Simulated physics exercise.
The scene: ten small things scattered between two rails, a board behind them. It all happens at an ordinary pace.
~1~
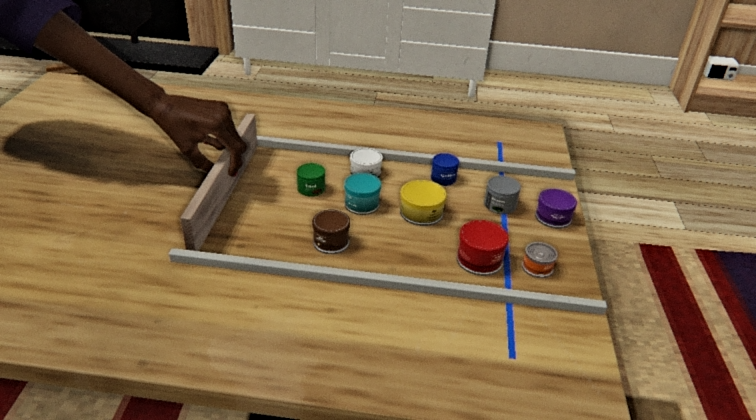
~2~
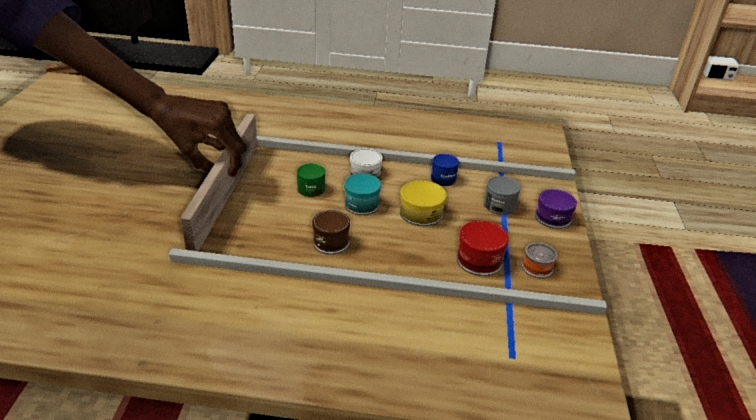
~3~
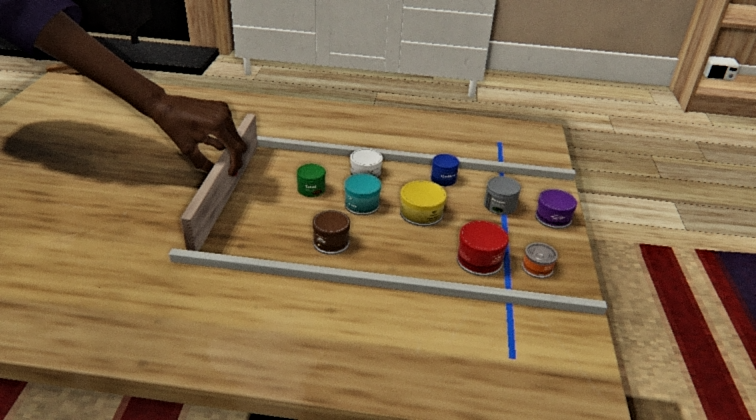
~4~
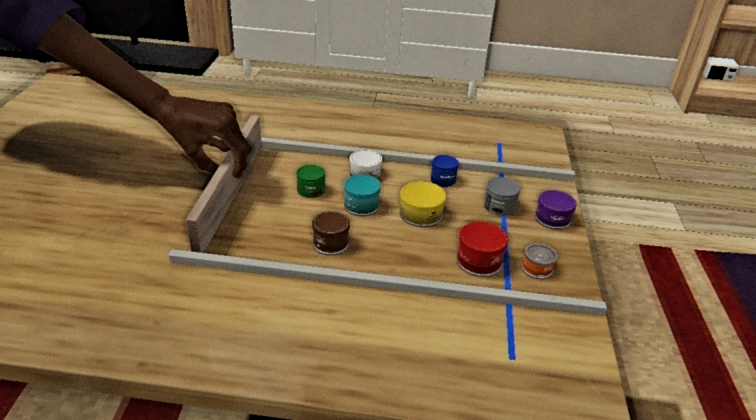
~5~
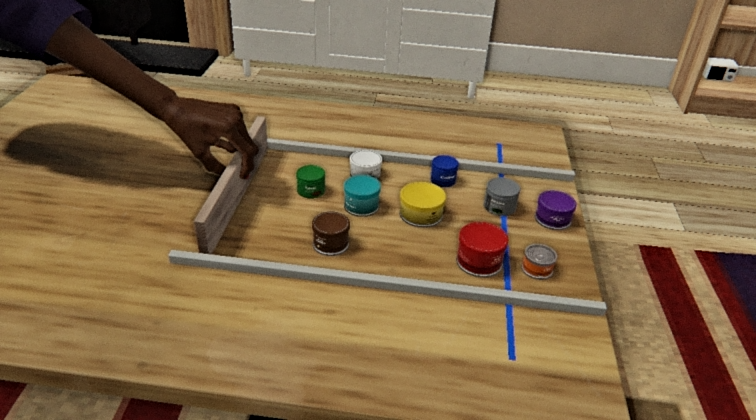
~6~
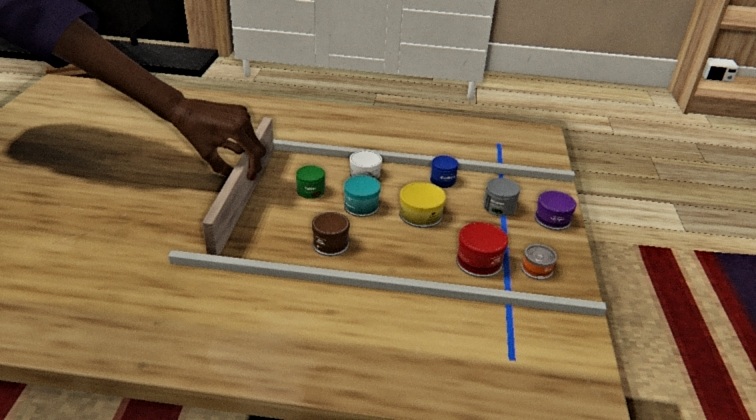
Ten small coloured pots sit scattered between two pale rails on a wooden table in a room, seen from above at an angle. Green, brown, teal and white ones are on the left, yellow and blue near the middle, and red, grey, purple and orange around a blue tape line on the right. A hand slides the upright board slightly rightward, while the pots and view stay still.
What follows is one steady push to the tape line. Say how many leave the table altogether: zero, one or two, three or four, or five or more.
Here the number that fall off is one or two.
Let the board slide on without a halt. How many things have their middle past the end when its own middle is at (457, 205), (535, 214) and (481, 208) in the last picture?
Past the end: 0, 4 and 0.
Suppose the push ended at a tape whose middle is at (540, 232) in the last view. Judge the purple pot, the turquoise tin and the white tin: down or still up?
The purple pot is lost, the turquoise tin stays on, the white tin survives.
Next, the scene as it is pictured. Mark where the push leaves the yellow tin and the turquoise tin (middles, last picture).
First (562, 218), then (524, 220).
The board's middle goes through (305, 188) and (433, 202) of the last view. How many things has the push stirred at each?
1 and 8.
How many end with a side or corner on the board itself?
4 of them.
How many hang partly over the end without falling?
The number is 0.
Soon after, none off yet; purple pot at rest near (555, 210); orange tin at rest near (539, 262); grey tub at rest near (502, 197).
After that, none off yet; purple pot at rest near (555, 210); orange tin displaced a little near (557, 264); grey tub displaced about its own width near (521, 191).
In the end, the number that fall off is one or two; gone, orange tin and purple pot.
